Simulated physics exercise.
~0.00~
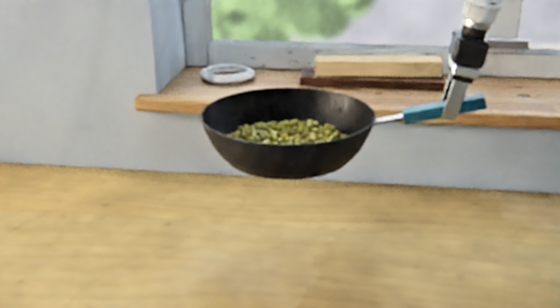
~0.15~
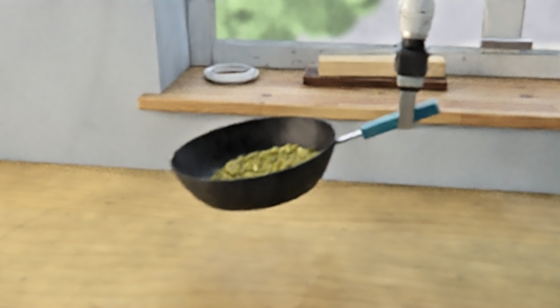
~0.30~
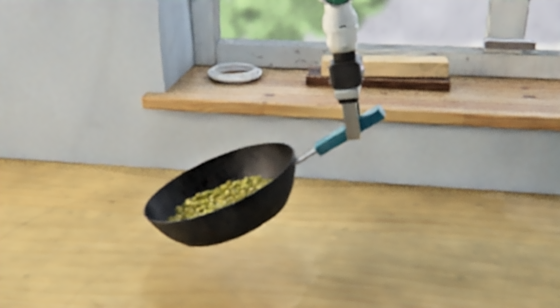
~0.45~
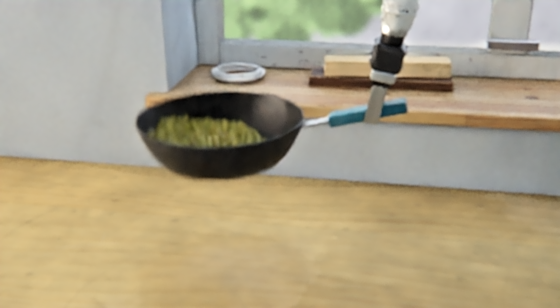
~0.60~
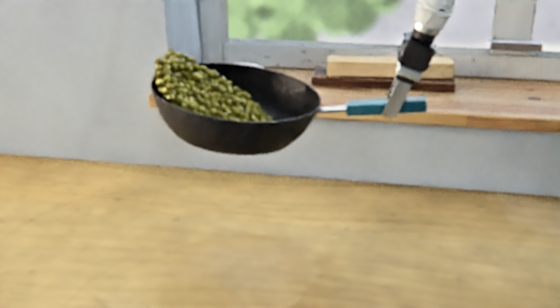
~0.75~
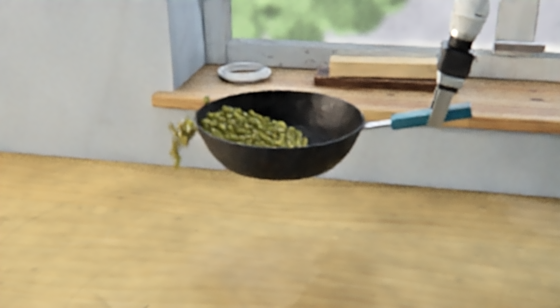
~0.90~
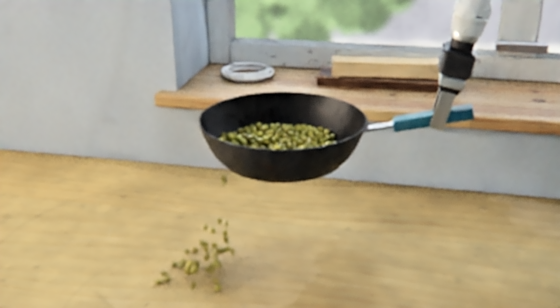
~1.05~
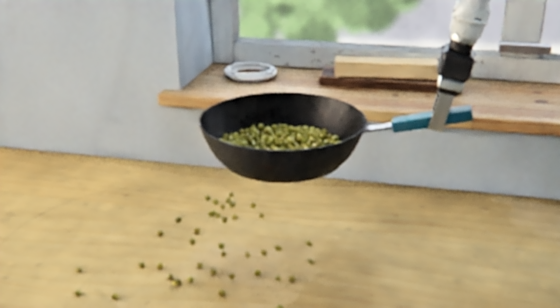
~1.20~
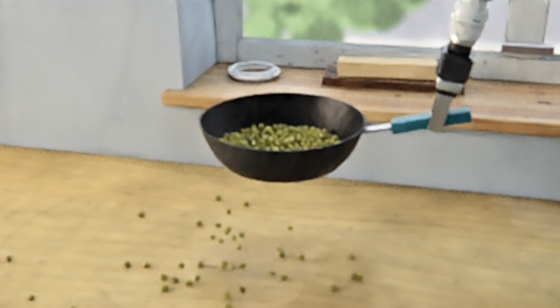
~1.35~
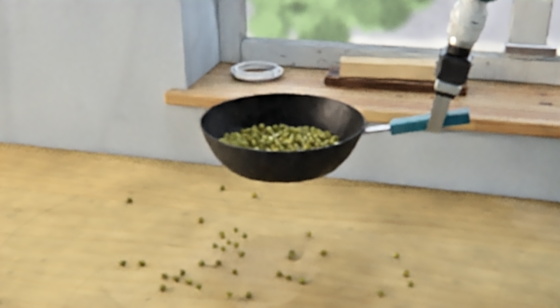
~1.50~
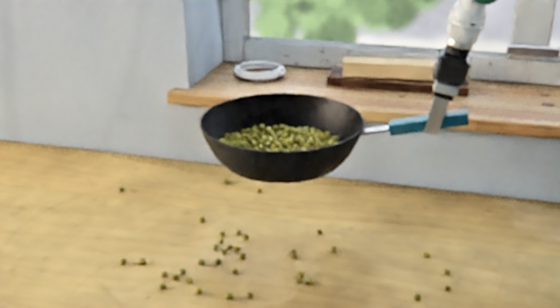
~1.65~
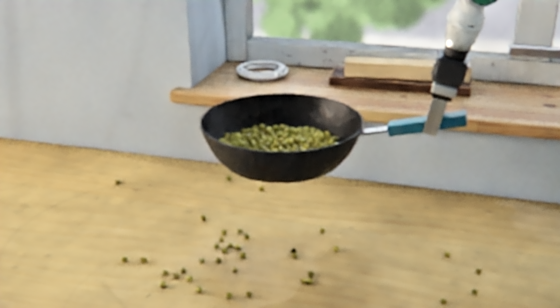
A robot arm swings a frying pan of green beads, spilling some across the wooden table.
